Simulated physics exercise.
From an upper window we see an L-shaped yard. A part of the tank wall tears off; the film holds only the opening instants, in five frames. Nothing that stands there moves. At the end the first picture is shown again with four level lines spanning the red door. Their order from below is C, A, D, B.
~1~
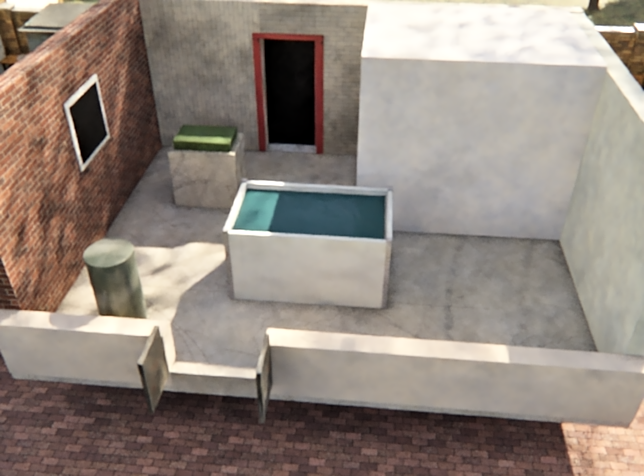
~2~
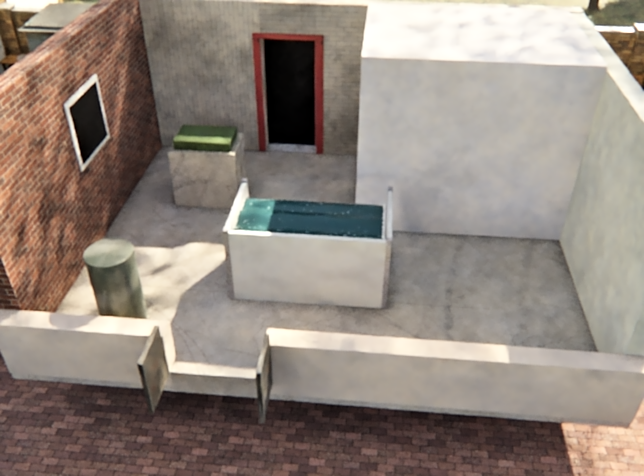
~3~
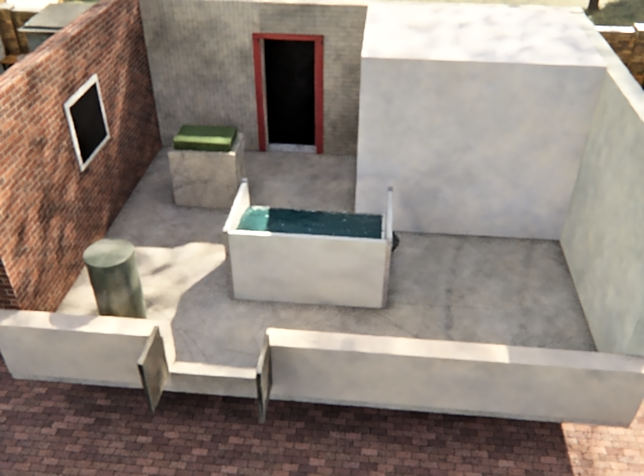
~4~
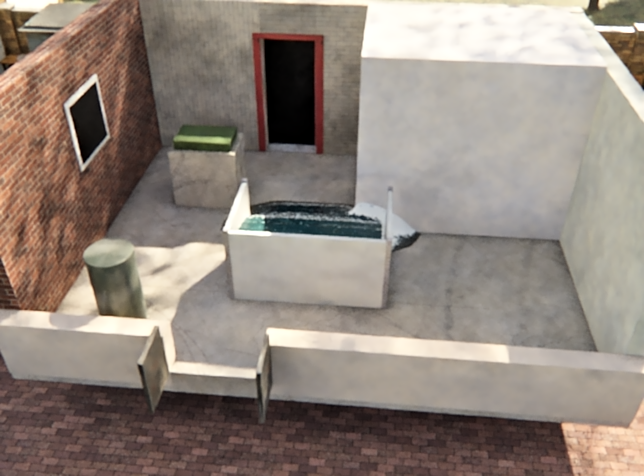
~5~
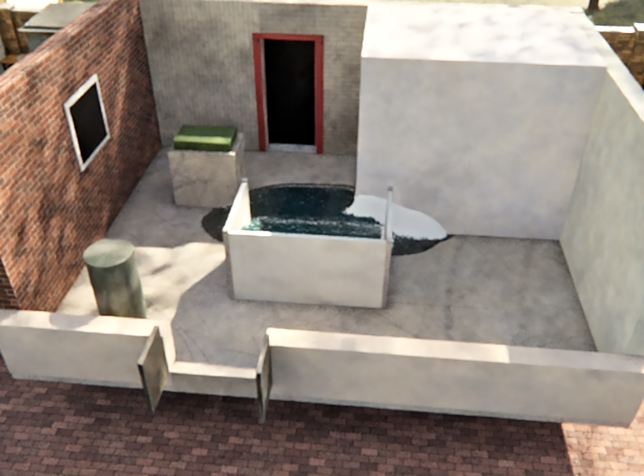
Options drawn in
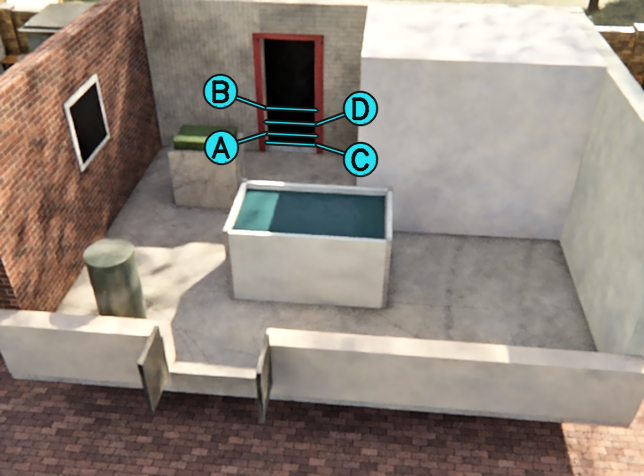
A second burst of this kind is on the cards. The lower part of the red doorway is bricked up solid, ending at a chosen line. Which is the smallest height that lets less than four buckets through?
D is the one.
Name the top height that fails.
It is A.
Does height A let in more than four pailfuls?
Yes.
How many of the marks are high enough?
Two of them.
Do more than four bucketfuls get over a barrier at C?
Yes, that goes wrong.
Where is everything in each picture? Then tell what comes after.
Water in the tank at rest, its middle at (312, 215); foot of the red doorway at (291, 152); open gate at (218, 322), in the first frame.
Water covers 2 % of the ground, its front hidden from here, in the second frame.
Water covers 5 % of the ground, its front hidden from here, in the third frame.
Water covers 10 % of the ground, its front hidden from here, in the fourth frame.
Front seen at (446, 233), 16 % of the ground wet, in the fifth frame.
On the marked copy, A at (291, 134); B at (290, 109); C at (291, 143); D at (290, 123); from the bottom up C, A, D, B.
If A is chosen, about 8 bucketfuls get in.
If B is chosen, nothing gets over.
If C is chosen, dozens of bucketfuls pour in.
If D is chosen, a splash gets over, under a bucket.
